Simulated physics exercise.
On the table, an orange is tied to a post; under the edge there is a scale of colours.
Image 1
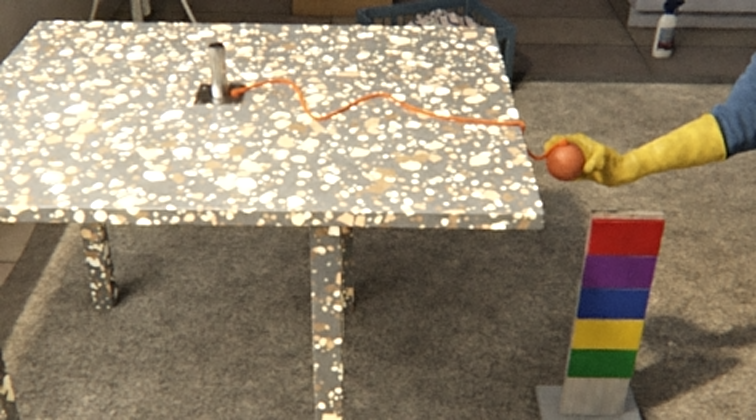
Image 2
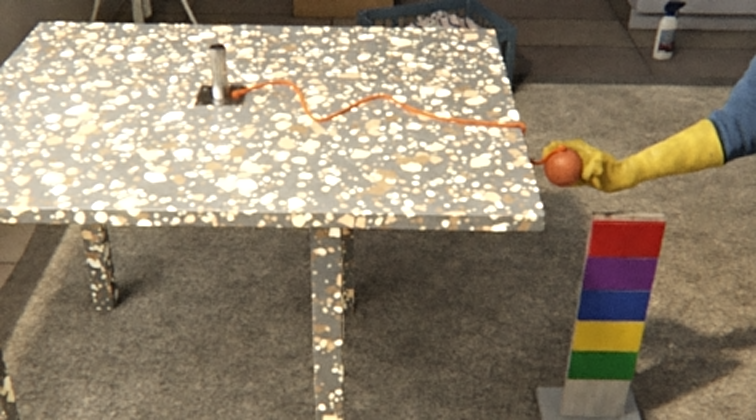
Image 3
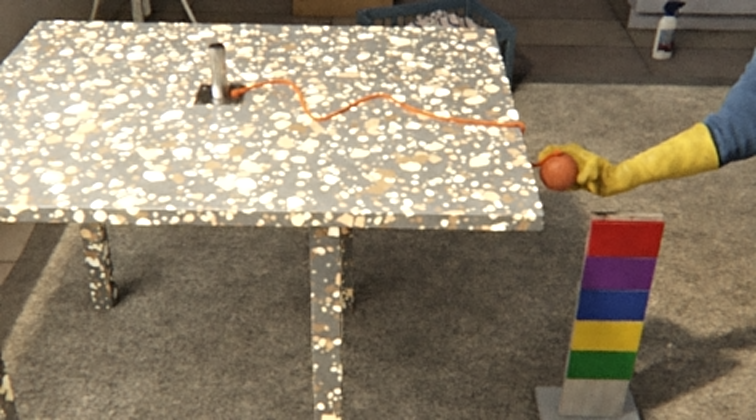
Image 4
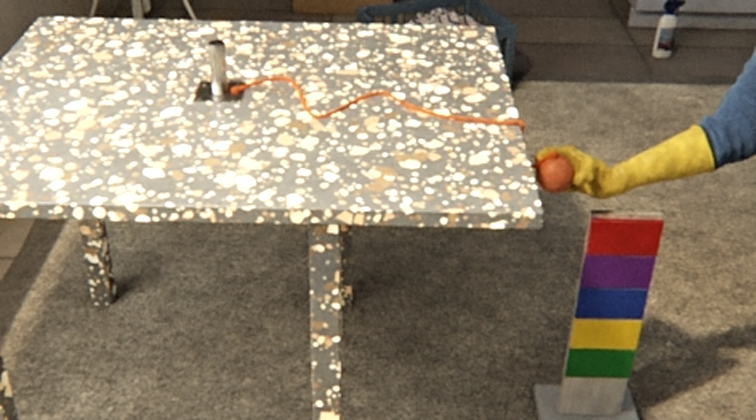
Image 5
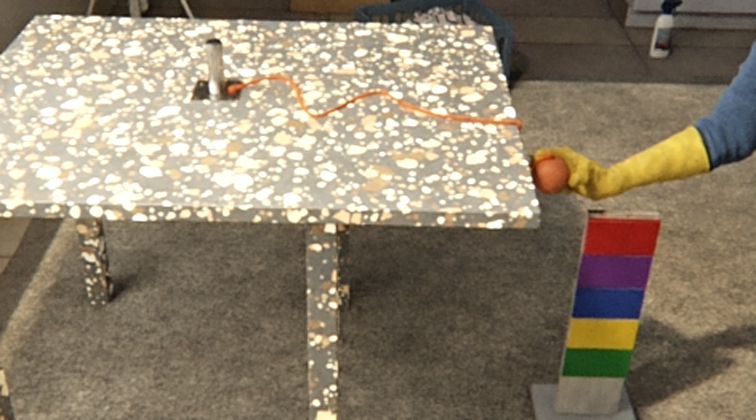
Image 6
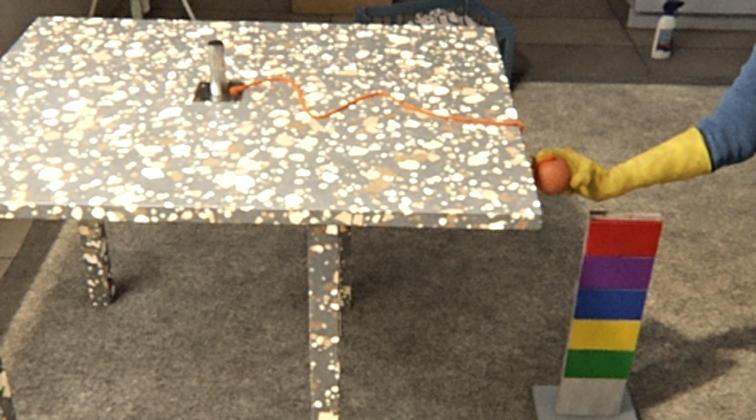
At the table's right edge, a yellow-gloved hand moves a tied orange ball slightly left.
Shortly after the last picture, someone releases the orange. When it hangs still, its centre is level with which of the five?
With blue.
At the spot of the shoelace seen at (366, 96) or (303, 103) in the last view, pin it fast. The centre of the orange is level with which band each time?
Each in turn comes out as red, purple.
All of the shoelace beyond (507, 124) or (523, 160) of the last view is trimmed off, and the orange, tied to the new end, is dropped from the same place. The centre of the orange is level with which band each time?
It would be red; purple.
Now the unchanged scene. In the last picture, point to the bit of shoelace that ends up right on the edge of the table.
Roughly (408, 106).
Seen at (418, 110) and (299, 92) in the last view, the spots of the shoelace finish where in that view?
To (515, 122) for the first and to (328, 97) for the second.
Soon after, orange near (456, 277); level with blue.
Then, orange near (519, 281); level with blue.
At rest, orange near (504, 283); level with blue. Its middle rests at the blue band.
